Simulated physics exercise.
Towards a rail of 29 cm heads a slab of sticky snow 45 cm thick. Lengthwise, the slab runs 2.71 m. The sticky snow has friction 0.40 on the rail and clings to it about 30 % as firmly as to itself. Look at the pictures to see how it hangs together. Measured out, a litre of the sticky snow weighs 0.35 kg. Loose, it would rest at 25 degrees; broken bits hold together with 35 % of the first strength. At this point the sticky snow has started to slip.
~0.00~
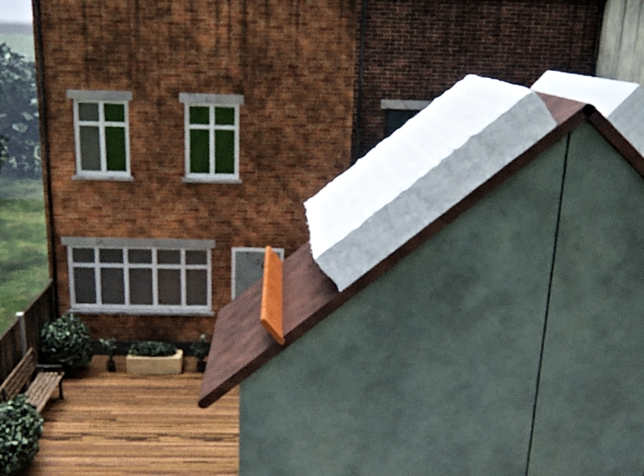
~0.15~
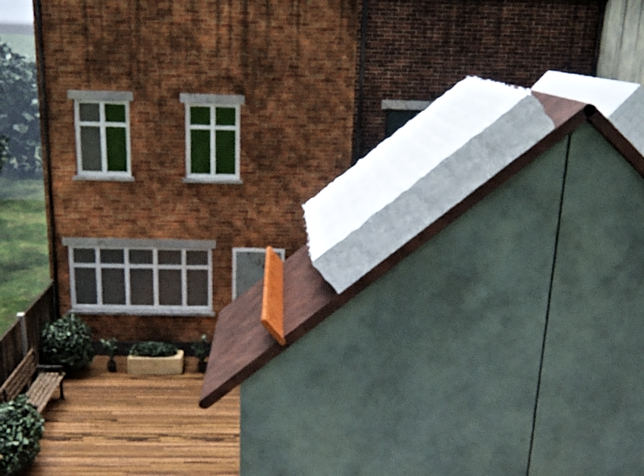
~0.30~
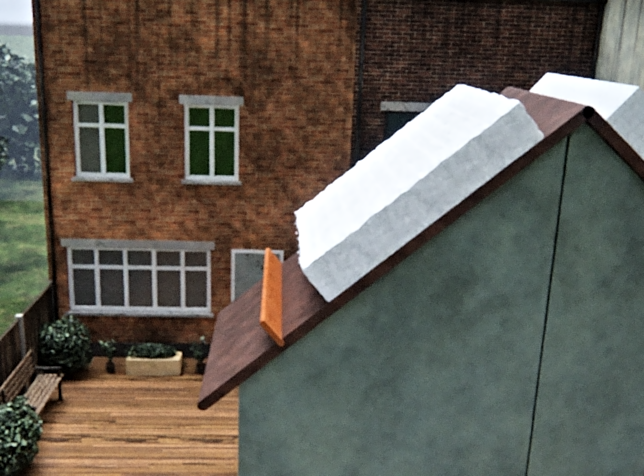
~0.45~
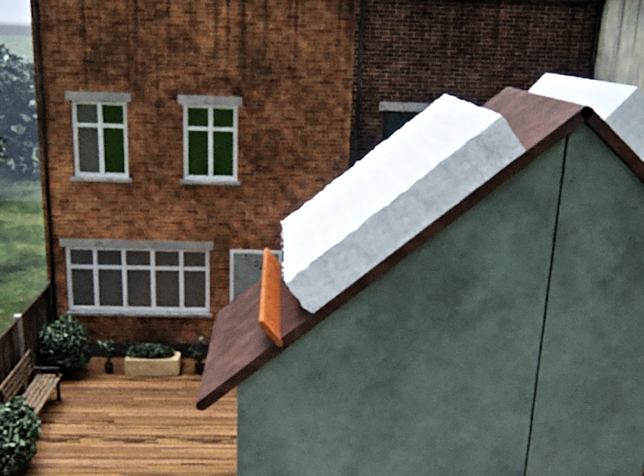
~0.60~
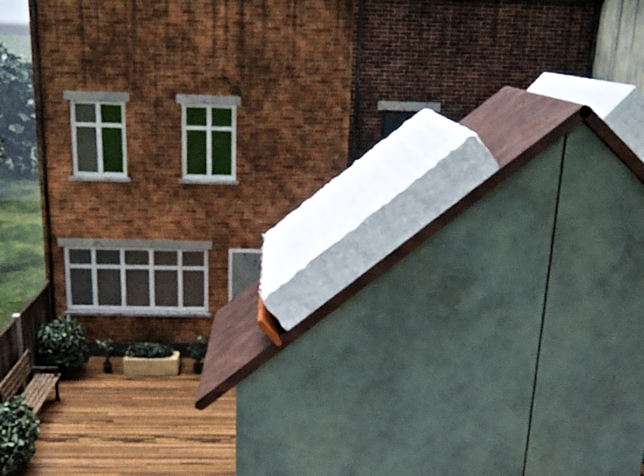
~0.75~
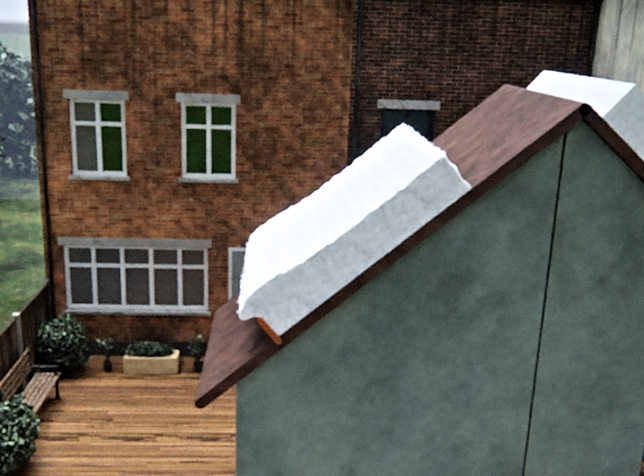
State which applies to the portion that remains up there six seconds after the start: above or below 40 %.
That value is above.
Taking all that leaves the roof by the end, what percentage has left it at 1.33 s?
About 40 out of 100.
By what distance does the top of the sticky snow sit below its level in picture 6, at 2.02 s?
0.7 m.
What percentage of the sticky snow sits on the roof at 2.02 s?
I'd say close to 60 in a hundred.
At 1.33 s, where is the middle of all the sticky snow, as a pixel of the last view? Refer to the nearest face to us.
Near (273, 307).
By 1.33 s, 85 % of the snow is on the roof.
By 2.02 s, 59 % of the snow is on the roof.
By 2.71 s, 57 % of the snow is on the roof.
By 3.40 s, 57 % of the snow is on the roof.
By 6.00 s, at the end, 57 % of the snow is on the roof.
